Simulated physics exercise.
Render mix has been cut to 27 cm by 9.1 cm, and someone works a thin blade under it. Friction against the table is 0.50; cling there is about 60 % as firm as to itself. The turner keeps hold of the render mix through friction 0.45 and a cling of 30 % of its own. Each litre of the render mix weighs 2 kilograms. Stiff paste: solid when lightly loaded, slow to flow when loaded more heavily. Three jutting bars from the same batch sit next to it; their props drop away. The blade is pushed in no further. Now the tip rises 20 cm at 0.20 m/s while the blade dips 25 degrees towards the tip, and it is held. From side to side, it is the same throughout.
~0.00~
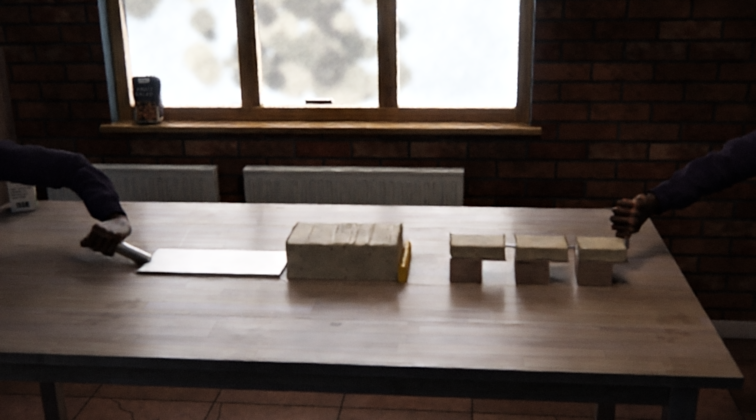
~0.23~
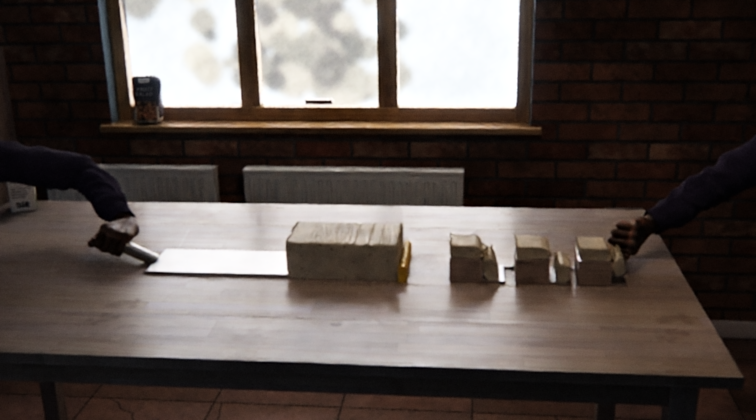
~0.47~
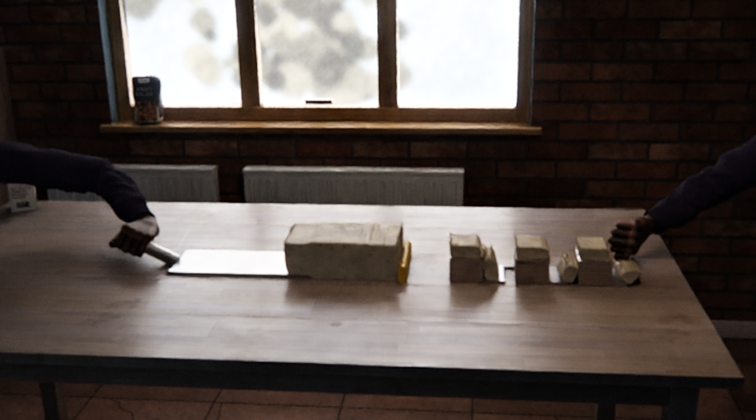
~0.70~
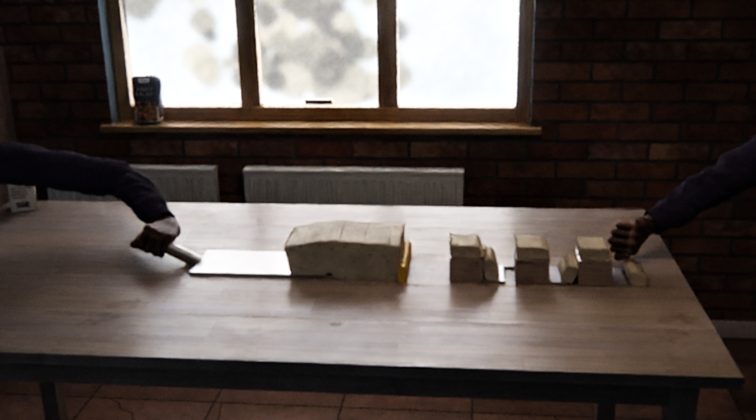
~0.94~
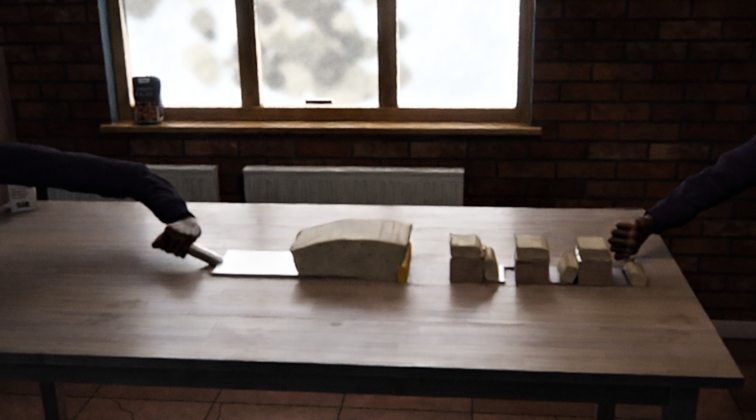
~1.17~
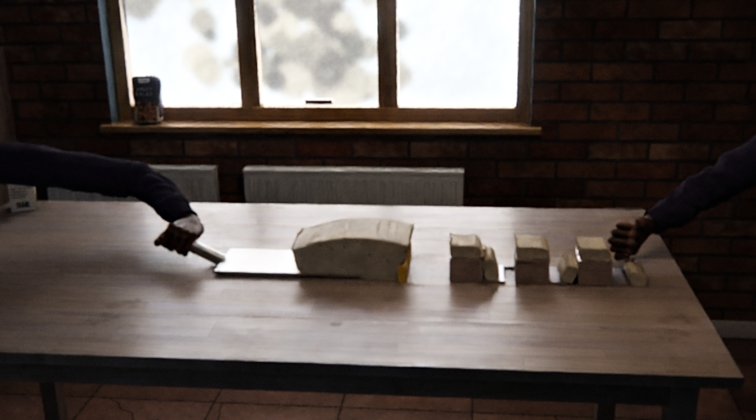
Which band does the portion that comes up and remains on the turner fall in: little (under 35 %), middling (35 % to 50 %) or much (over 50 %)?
Little.
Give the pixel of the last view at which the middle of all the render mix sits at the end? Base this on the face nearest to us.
You'll find it around (389, 263).
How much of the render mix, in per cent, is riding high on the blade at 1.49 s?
Roughly 20 per cent.
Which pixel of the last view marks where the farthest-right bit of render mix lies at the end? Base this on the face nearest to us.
It shows up near (466, 272) in the last picture.
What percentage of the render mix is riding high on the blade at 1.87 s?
Roughly 50 percent.
After 1.49 s, the tip is 6.7 cm up.
After 1.87 s, the tip is 14 cm up.
After 2.25 s, the tip is 20 cm up and 43 % is riding high on the blade.
After 2.63 s, the tip is 20 cm up and 43 % is riding high on the blade.
After 3.40 s, the tip is 20 cm up and 0 % is riding high on the blade.
